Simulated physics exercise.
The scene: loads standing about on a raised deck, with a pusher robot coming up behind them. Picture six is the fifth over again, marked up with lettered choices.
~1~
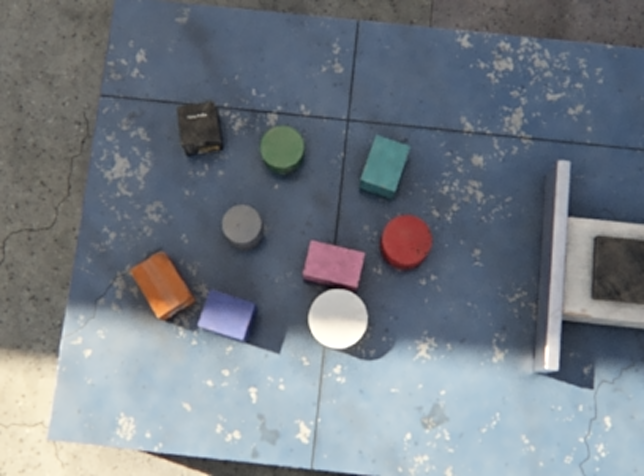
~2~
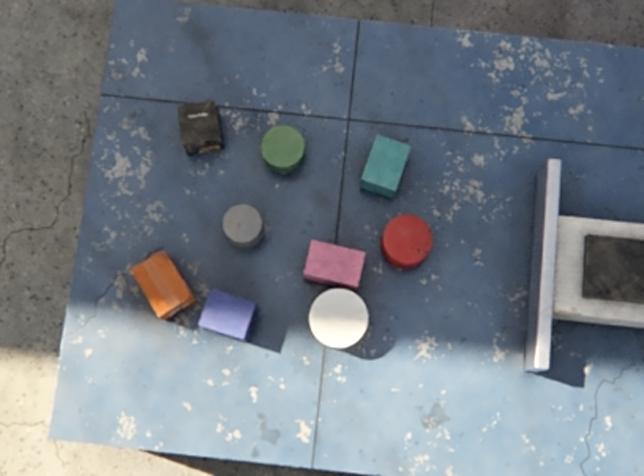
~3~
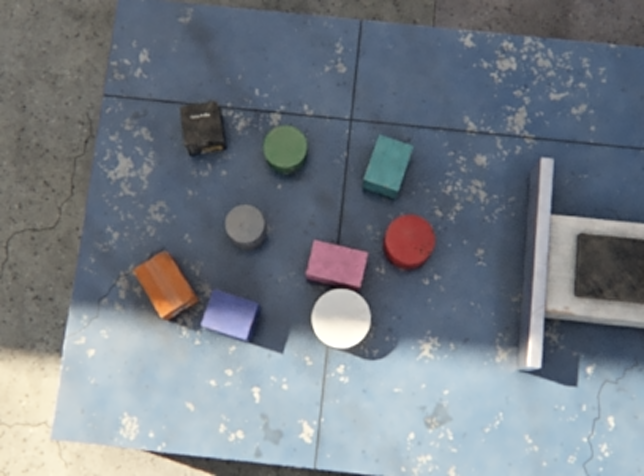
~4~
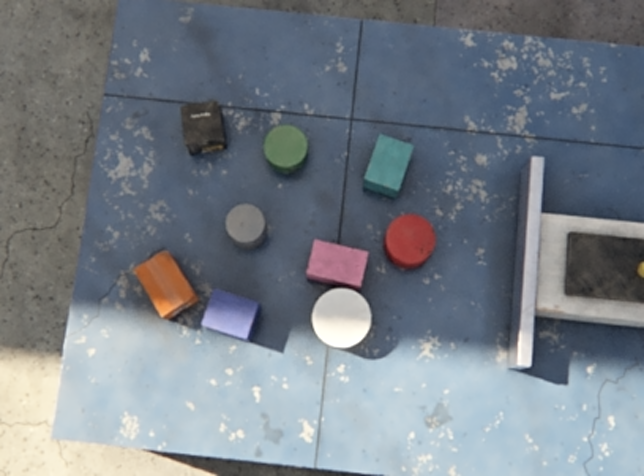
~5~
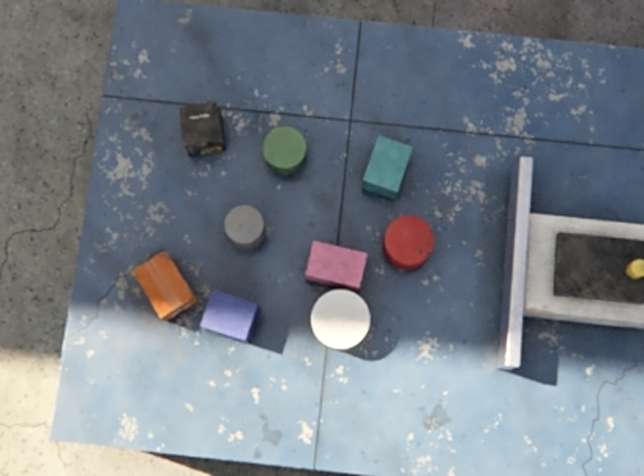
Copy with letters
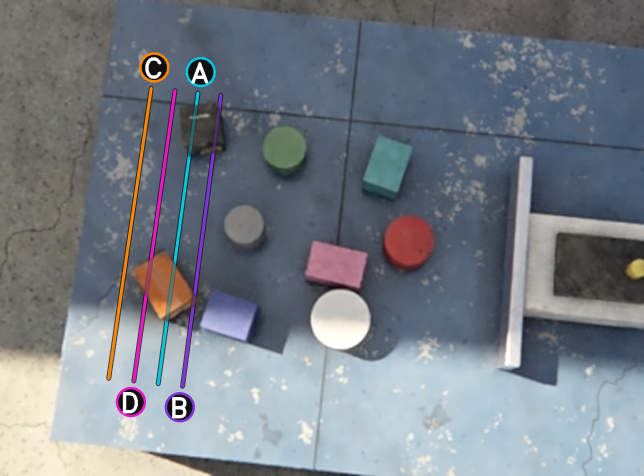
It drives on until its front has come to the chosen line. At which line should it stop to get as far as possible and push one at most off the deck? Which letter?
Up to line D.
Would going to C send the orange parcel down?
Yes.
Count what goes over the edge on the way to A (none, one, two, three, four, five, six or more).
The count is none.
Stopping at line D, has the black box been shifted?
Yes.
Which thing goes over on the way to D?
The orange parcel.
On the copy, A at (179, 234); B at (202, 236); C at (131, 229); D at (155, 232).
On D. First, robot (461, 253); turquoise crate (369, 166); pink crate (331, 270).
Then, robot (328, 240); orange parcel (136, 287); black box (177, 120).
Finally, robot (225, 229); orange parcel over the edge; grey canister (88, 213); one fallen.
By contrast, A is within the limit but short; B is within the limit but short; C drops three.
